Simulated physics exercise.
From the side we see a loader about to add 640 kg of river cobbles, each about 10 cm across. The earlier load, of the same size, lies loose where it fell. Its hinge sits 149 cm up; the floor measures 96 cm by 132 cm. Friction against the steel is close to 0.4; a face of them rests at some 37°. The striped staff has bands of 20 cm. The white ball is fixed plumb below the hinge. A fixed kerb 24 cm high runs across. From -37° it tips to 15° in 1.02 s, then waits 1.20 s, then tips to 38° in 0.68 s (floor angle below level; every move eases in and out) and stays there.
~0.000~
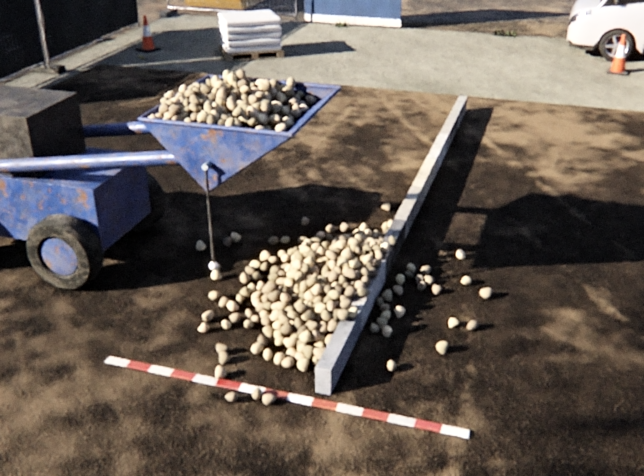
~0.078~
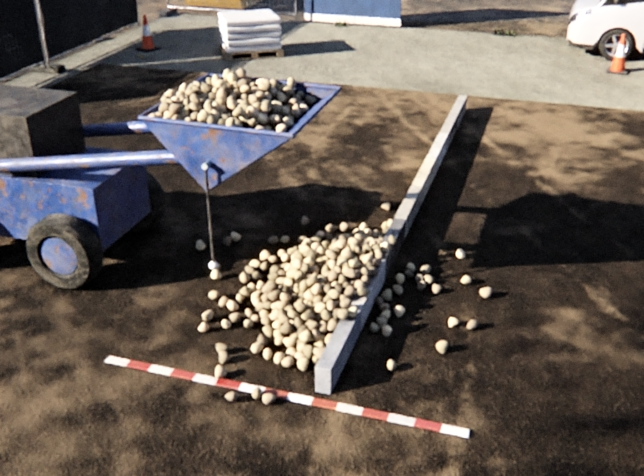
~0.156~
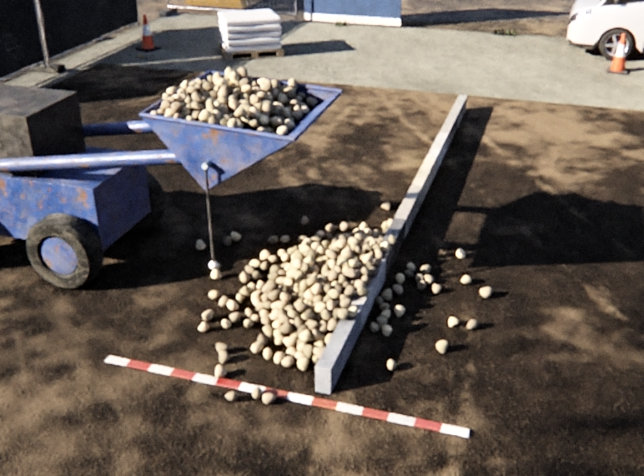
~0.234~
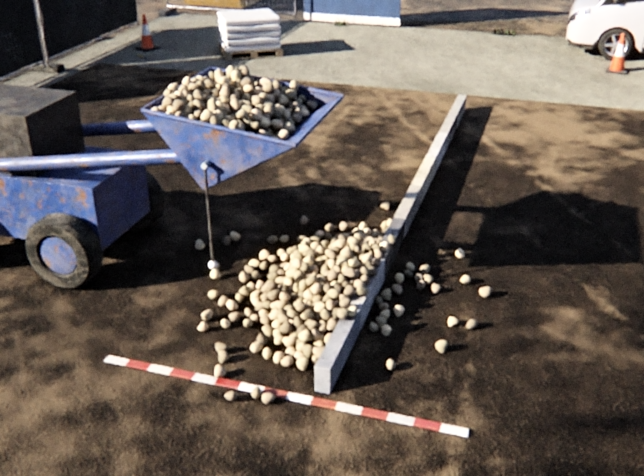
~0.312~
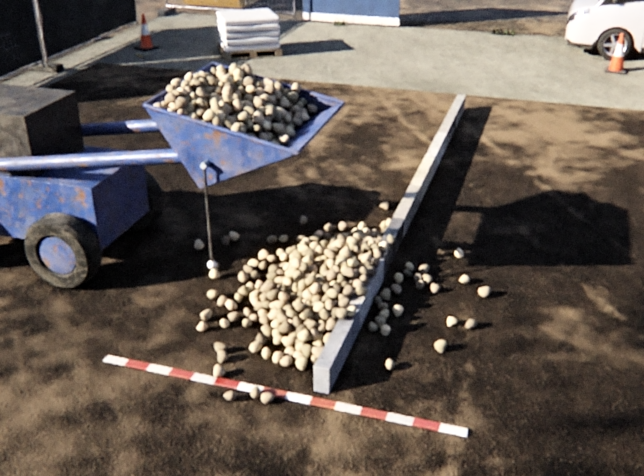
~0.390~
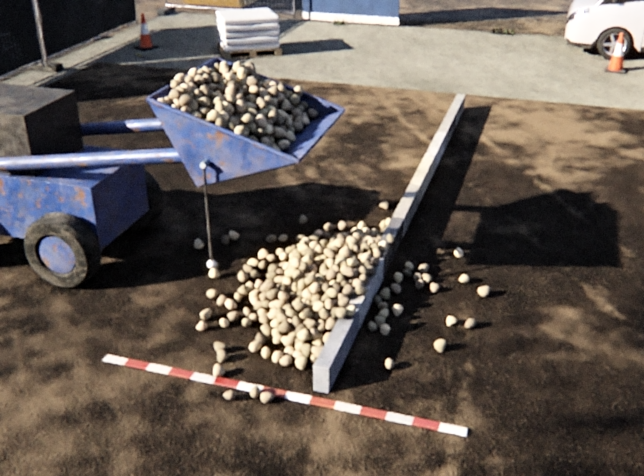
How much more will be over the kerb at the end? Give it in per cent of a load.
Roughly 38 per cent of a load more.
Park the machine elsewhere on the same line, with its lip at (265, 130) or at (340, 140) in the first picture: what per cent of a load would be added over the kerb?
First some 10, then 90 per cent.
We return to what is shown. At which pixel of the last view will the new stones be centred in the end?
Their middle is at about (351, 276).
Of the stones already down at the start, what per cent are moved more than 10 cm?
About 15 per cent.
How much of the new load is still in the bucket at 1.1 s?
About 95 per cent.
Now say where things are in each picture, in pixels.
In the first frame, lip at (293, 135), floor tilted -37°, highest stones at (246, 81). The earlier load is highest near (348, 265), 33 cm above ground level, 95 % on this side of the kerb, 5 % over the kerb.
In the second frame, the bucket is at -36°, its lip at (293, 136); the top of the load is at (241, 80); the stones move at 0.1 m/s on average.
In the third frame, the bucket is at -34°, its lip at (295, 140); the top of the load is at (227, 78); the stones move at 0.2 m/s on average.
In the fourth frame, the bucket is at -30°, its lip at (296, 146); the top of the load is at (223, 76); the stones move at 0.3 m/s on average.
In the fifth frame, the bucket is at -25°, its lip at (297, 153); the top of the load is at (220, 75); the stones move at 0.3 m/s on average.
In the sixth frame, lip at (299, 162), floor tilted -20°, highest stones at (216, 73); the stones move at 0.4 m/s on average.
After 0.8 s the floor is at 7°; in per cent of one load, 100 in the bucket, 95 on this side of the kerb, 5 over the kerb; the foremost stones are at (454, 296).
After 1.1 s the floor is at 15°; in per cent of one load, 96 in the bucket, 99 on this side of the kerb, 5 over the kerb; the foremost stones are at (454, 296).
After 3.3 s the floor is at 38°; in per cent of one load, 0 in the bucket, 162 on this side of the kerb, 37 over the kerb; the foremost stones are at (541, 284).
After 6.2 s the floor is at 38°; in per cent of one load, 0 in the bucket, 157 on this side of the kerb, 42 over the kerb; the foremost stones are at (541, 284). Net gain over the kerb, 38.
